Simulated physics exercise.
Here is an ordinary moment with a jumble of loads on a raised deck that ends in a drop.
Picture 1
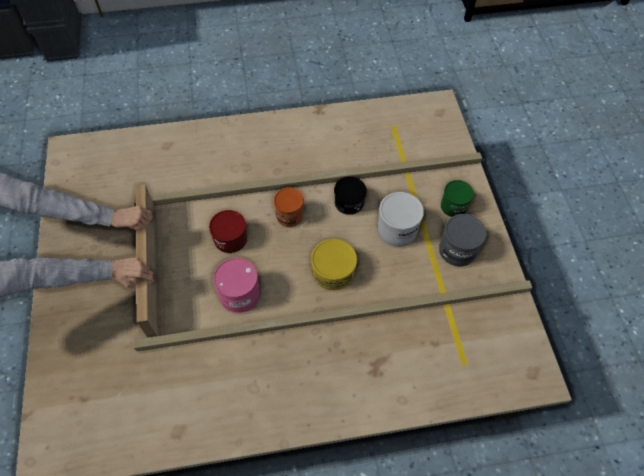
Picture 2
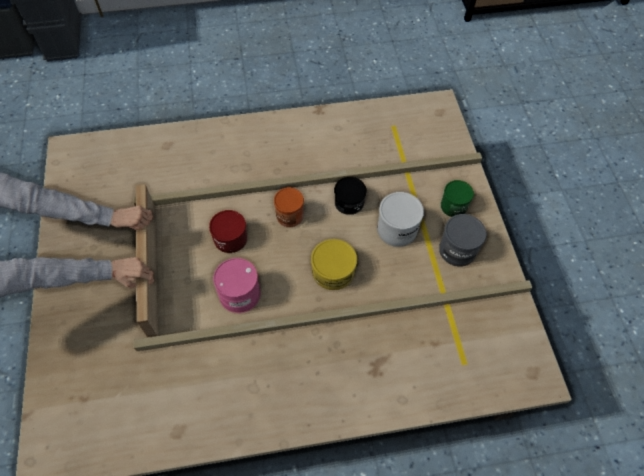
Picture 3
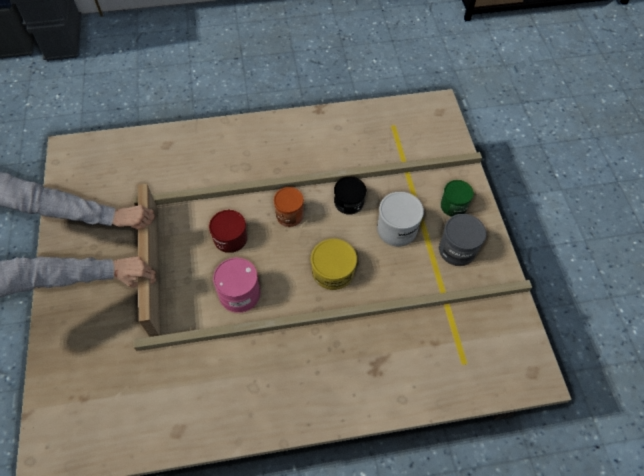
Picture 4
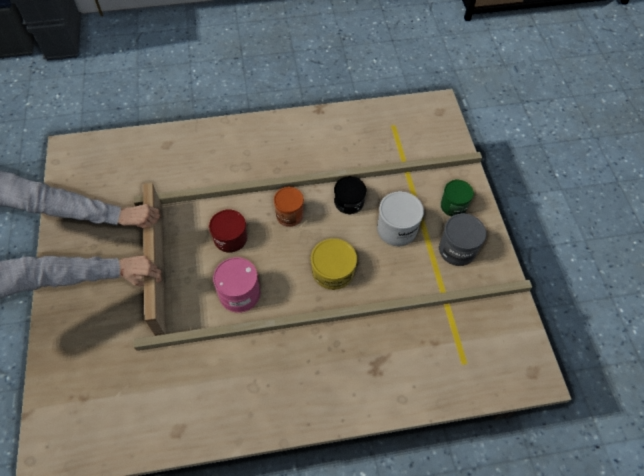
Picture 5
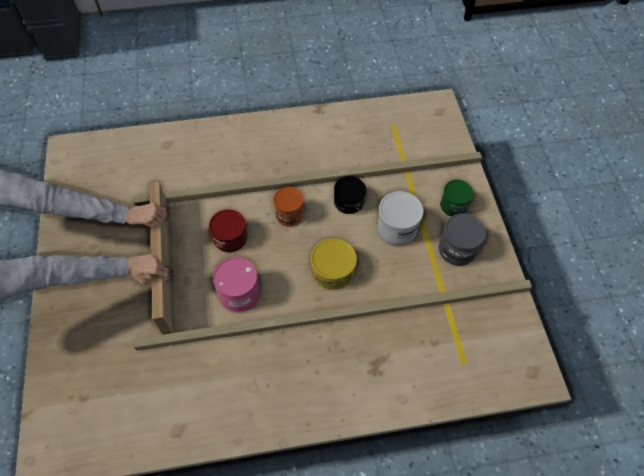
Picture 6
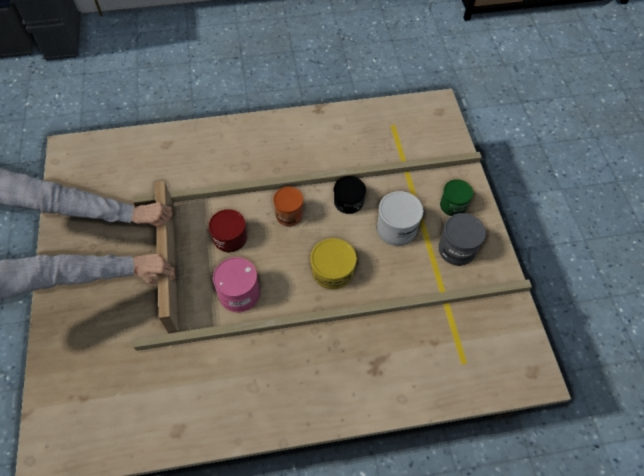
Wooden plank held by two hands sliding slightly right between rails on a table, toward colourful pails that stay still.
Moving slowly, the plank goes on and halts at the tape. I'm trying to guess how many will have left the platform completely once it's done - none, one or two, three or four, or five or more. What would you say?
You'd find the ones that came down come in at a one or two here.
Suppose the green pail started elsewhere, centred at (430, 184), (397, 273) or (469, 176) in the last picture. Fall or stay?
Taking the places in order, it keeps its place, then keeps its place, then keeps its place.
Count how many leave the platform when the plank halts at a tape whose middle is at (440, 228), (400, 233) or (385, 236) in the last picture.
The counts would be 2, 0 and 0.
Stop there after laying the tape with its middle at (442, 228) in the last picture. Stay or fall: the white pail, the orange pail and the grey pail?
Well, the white pail hangs in there, the orange pail hangs in there, and the grey pail leaves the top.
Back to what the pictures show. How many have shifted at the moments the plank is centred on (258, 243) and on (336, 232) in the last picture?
The number moved is 3 and then 6.
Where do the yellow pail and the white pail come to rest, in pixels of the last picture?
You'll find the first one at (485, 242) and the second at (476, 203).
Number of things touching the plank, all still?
3 in contact.
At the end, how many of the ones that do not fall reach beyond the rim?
I get 0.
Early on, none off yet; green pail at rest near (456, 198); grey pail at rest near (461, 240); white pail at rest near (399, 219).
A while later, none off yet; green pail at rest near (456, 198); grey pail at rest near (461, 240); white pail travelled a little near (406, 214).
Finally, the number that fall off is one or two; lost, grey pail and green pail.
